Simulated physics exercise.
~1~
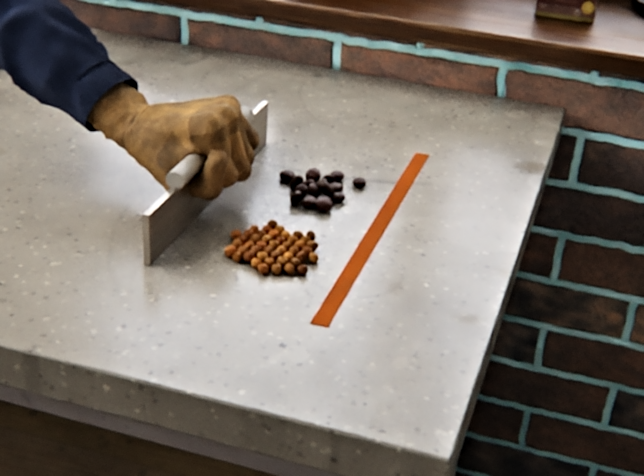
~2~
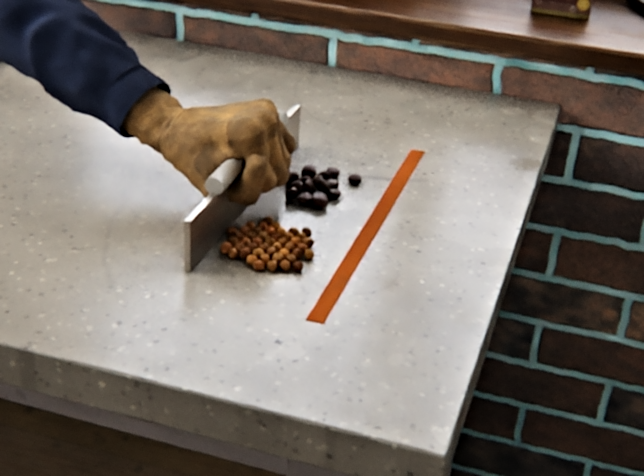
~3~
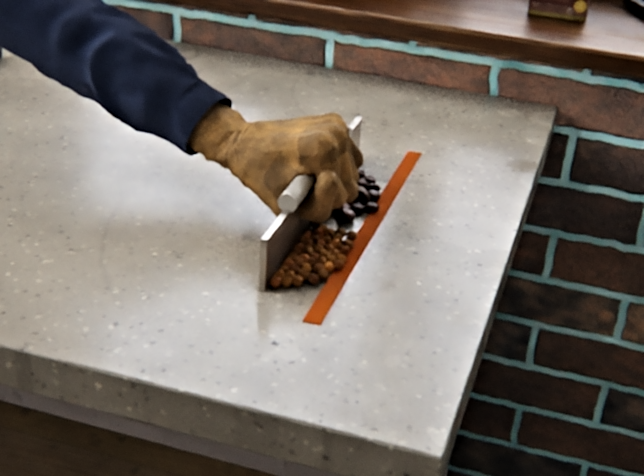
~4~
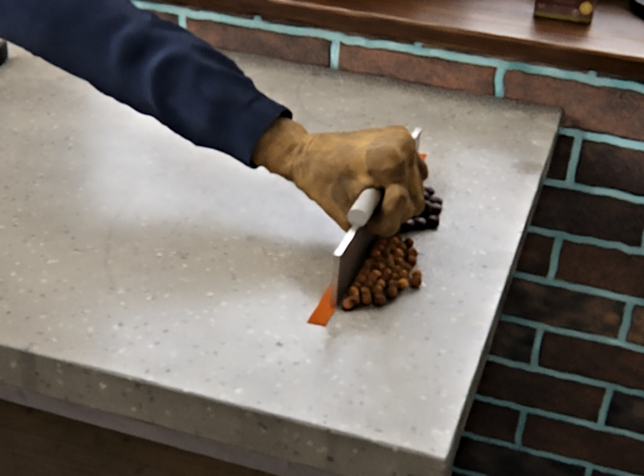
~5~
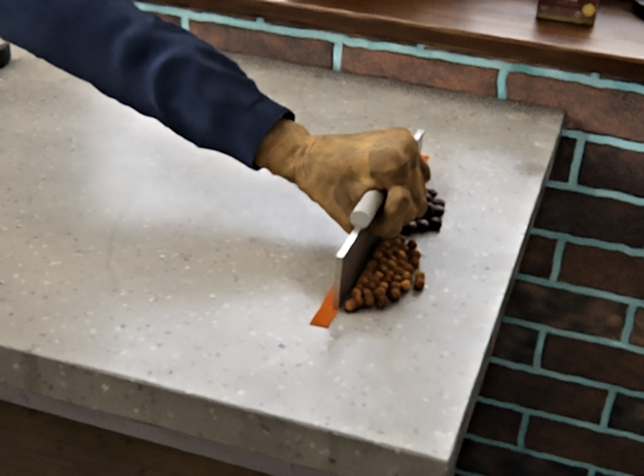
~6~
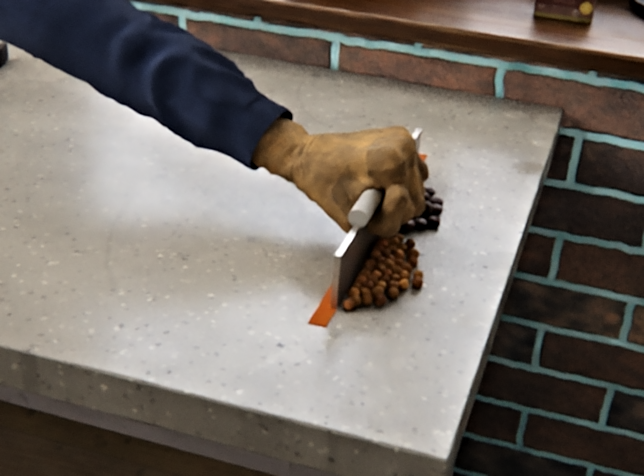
Gloved hand pushing brown and dark pellet piles rightward across a speckled grey tabletop with a scraper, stopping at orange tape.
